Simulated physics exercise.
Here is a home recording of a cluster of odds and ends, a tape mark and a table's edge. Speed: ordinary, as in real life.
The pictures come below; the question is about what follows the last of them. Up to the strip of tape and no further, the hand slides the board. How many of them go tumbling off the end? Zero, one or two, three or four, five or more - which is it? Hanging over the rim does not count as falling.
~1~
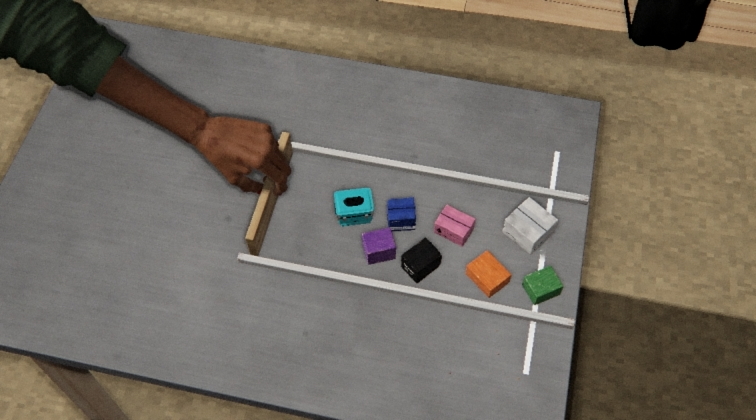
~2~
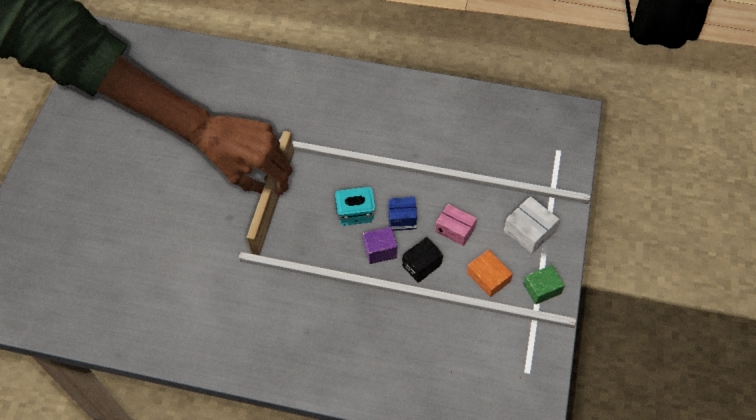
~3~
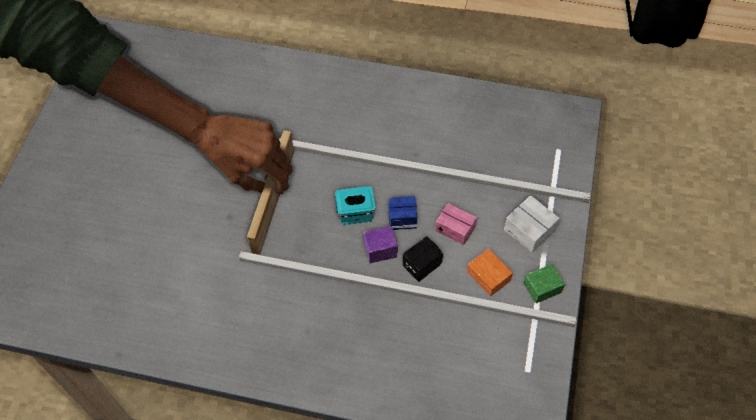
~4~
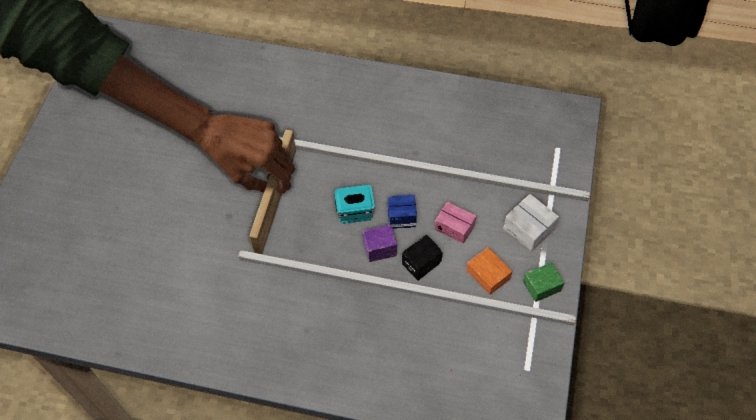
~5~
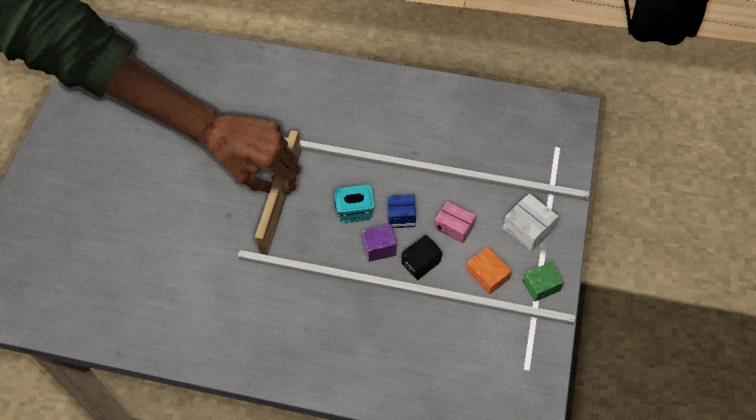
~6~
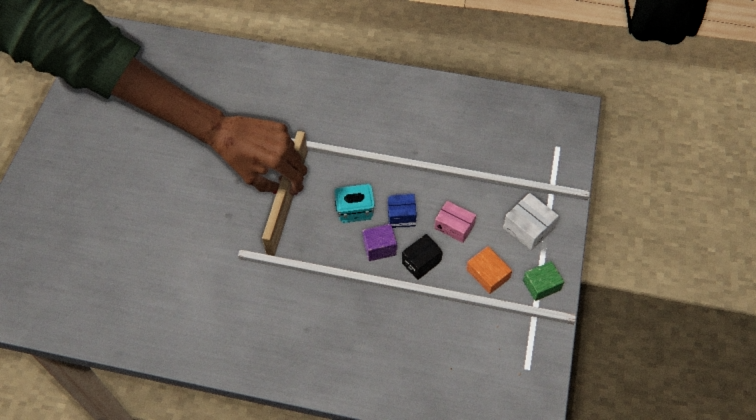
Answer: Five or more.
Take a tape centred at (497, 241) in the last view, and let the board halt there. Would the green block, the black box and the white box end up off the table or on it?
Taking them in turn, the green block tips off, the black box does not drop, the white box tips off.
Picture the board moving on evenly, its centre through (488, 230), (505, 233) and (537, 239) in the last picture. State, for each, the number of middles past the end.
Taking the places in turn, the counts are 2, 3 and 5.
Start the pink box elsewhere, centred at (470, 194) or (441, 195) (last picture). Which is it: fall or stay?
Per position - saved; saved.
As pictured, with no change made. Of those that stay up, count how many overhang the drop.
I make it 0.
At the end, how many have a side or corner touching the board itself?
2 are in contact with it.
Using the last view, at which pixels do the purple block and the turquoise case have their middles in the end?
Taking them in turn, first comes (555, 282), then (564, 248).
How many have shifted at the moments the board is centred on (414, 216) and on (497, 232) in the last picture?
Up to then 6, and up to the other point 8.
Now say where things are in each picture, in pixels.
In the first picture, green block (543, 286); white box (530, 226); orange block (488, 274); board (271, 193); tape (543, 255).
In the second picture, white box (531, 225); pink box (456, 225).
In the third picture, orange block (490, 272); board (272, 192).
In the fourth picture, green block (543, 282); turquoise case (355, 205).
In the fifth picture, white box (530, 222); blue box (402, 211).
In the sixth picture, green block (543, 281); white box (531, 222); orange block (489, 270); board (286, 193); tape (544, 250).
Early on, none off yet; green block at rest near (543, 281); white box at rest near (531, 222); orange block at rest near (489, 270).
A while later, none off yet; green block travelled a little near (559, 288); white box travelled about its own width near (578, 225); orange block travelled about its own width near (529, 273).
Finally, the number that fall off is five or more; lost, blue box, black box, pink box, orange block, white box and green block.
